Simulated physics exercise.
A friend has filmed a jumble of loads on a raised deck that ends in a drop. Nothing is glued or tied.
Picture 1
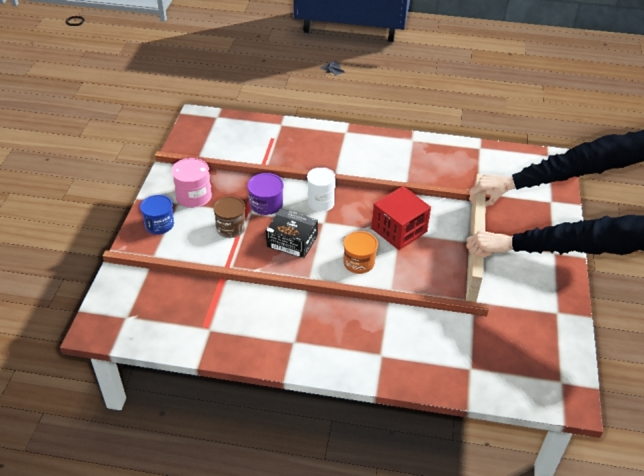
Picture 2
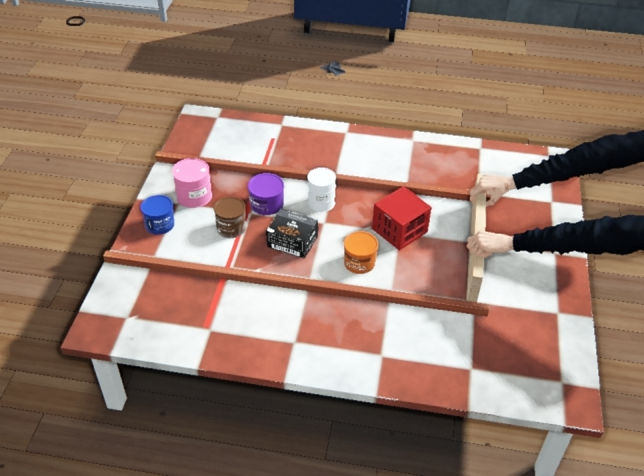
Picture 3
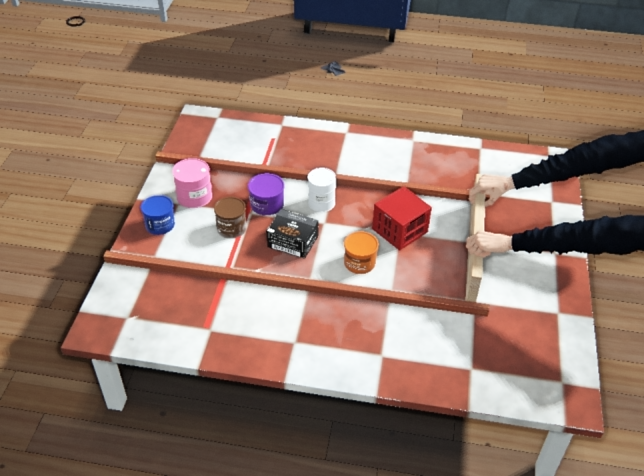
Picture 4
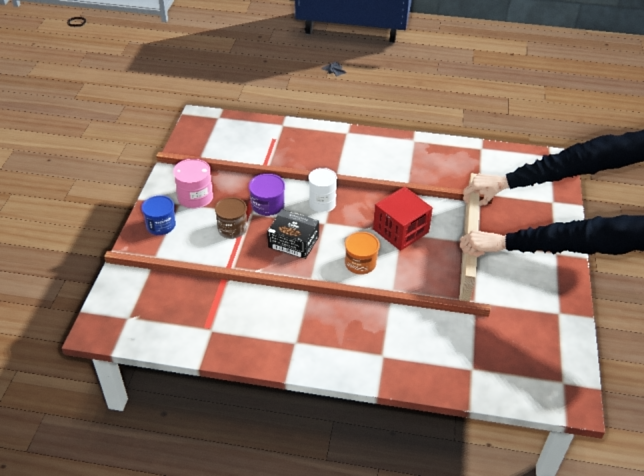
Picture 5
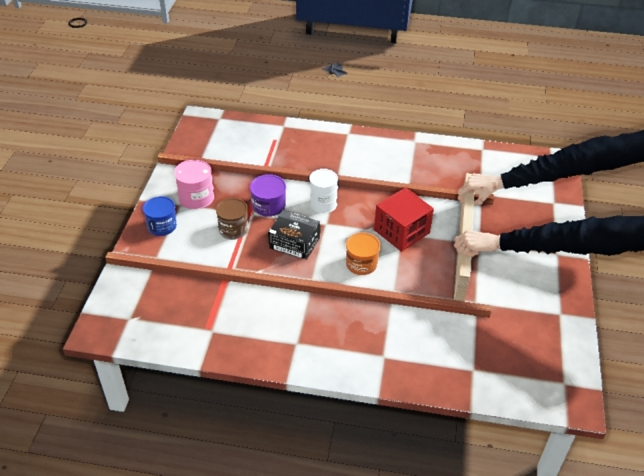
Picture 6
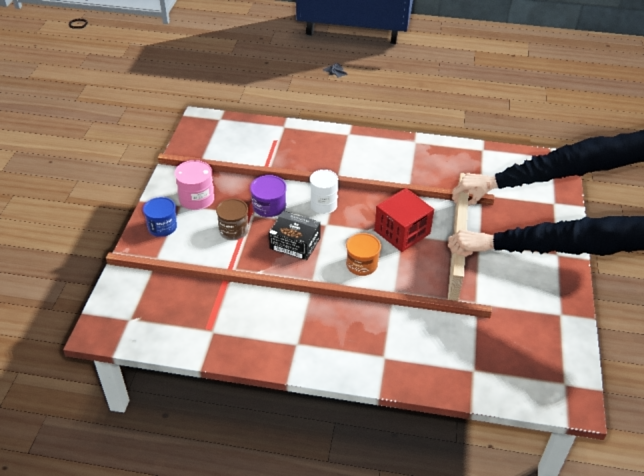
Two dark-sleeved arms reach in from the right, gripping a pale wooden plank across a low red-and-white checkered table, seen from above at an angle in a wood-floored room. Between two wooden rails sit blue, pink, brown, purple, white and orange containers, a black box left of centre and a red crate nearest the plank. The hands slide the plank slightly left, while the objects and view stay practically still.
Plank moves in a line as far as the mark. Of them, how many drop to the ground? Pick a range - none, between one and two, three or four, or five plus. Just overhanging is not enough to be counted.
Range: None.
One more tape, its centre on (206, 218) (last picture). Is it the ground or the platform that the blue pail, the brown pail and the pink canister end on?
Here's how it goes: The blue pail ends up down, the brown pail is still up there, and the pink canister ends up down.
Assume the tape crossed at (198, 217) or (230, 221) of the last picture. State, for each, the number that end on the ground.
2 and 0.
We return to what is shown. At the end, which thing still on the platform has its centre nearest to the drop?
Nearest at the end: The blue pail.
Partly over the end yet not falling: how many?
That adds up to 0.
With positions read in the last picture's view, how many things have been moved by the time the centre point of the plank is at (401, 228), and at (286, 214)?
I count 1 first and 6 after.
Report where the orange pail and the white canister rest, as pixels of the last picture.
Okay, so first (220, 241), and next (244, 180).
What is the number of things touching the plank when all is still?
The number is 3.
Early on, none off yet; blue pail at rest near (161, 217); pink canister at rest near (195, 185); brown pail at rest near (233, 220).
A while later, none off yet; blue pail at rest near (161, 217); pink canister at rest near (195, 185); brown pail at rest near (232, 220).
Finally, the number that fall off is zero.
